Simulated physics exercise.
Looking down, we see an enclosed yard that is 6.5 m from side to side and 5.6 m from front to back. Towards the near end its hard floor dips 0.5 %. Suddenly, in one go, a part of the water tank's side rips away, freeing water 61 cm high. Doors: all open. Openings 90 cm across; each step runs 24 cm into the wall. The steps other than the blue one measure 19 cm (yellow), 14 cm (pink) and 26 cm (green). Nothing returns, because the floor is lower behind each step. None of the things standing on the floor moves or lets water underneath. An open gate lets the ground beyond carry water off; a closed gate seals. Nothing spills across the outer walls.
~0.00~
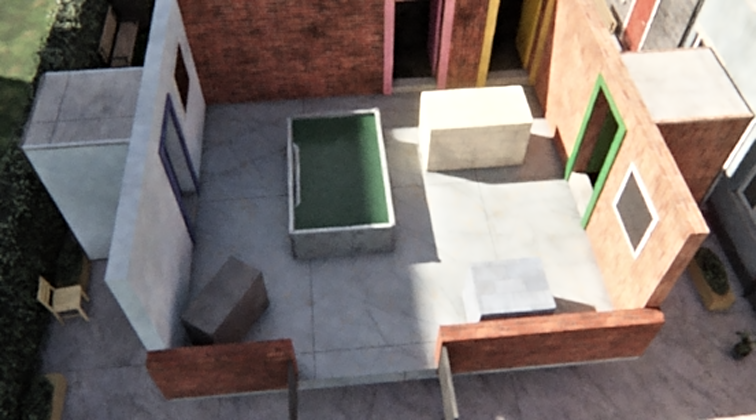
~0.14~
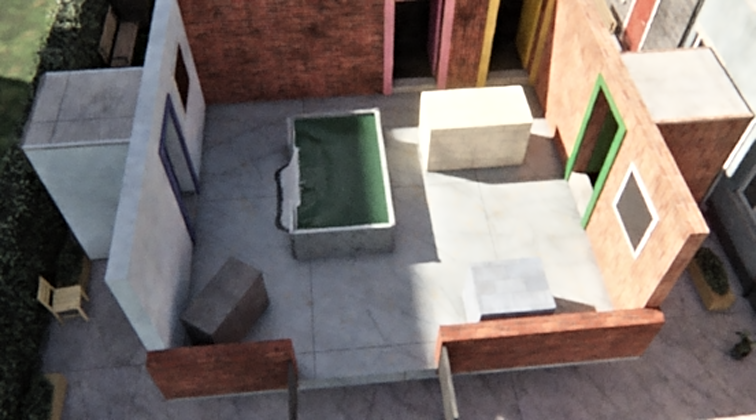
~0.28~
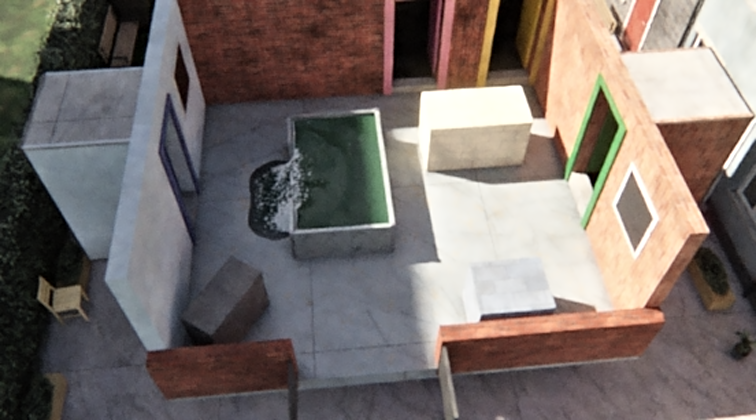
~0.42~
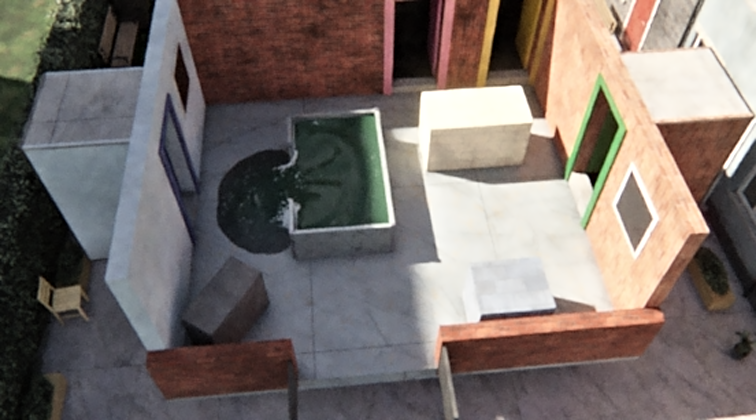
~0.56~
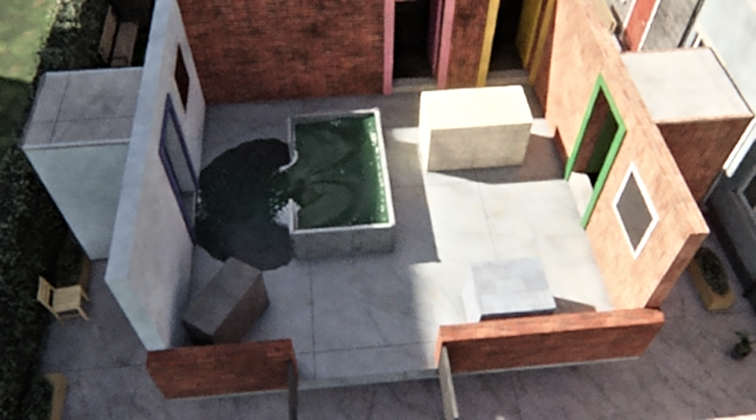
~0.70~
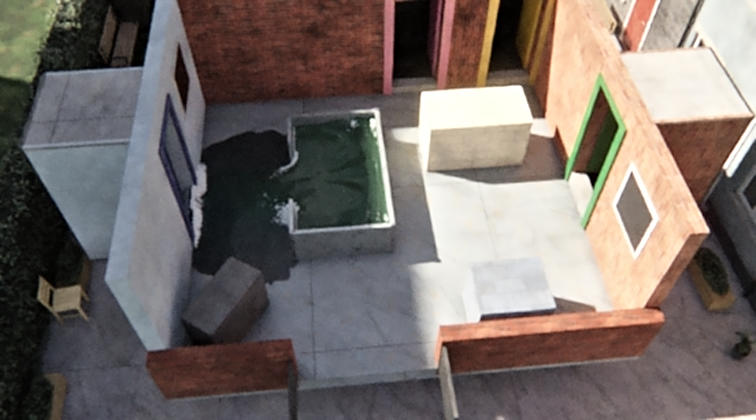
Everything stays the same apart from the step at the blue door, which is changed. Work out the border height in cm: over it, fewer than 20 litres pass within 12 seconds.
Border at about 35 cm.
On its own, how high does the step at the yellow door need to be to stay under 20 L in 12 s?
Yellow: 8.0 cm.
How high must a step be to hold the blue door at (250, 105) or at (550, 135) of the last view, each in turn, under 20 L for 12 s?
About 18 and 8.5 cm.
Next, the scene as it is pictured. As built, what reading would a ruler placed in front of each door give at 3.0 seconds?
Yellow door 0 cm, pink door 1 cm, blue door 23 cm, green door 0 cm.
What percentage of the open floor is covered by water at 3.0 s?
Approximately 35 % of it.
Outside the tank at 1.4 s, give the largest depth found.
About 38 cm.
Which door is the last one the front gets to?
The green one.
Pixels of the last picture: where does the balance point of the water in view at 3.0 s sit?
Roughly (282, 197).
After 1.4 s water covers 15 % of the floor, deepest (38 cm) near (197, 207); 36 cm at the blue door, 116 litres in over its 12 cm step.
After 3.0 s water covers 35 % of the floor, deepest (30 cm) near (183, 375); 23 cm at the blue door, 308 litres in over its 12 cm step.
After 12.0 s water covers 95 % of the floor, deepest (12 cm) near (591, 275); 7 cm at the blue door, 389 litres in over its 12 cm step.
At the blue door as built, the water arrived by 0.6 s and peaked near 36 cm at 1.6 s.
With a step of 30.5 cm, 50 litres would have come in within the 12 s; with 41 cm, 4 litres. So under 20 litres takes about 35 cm.
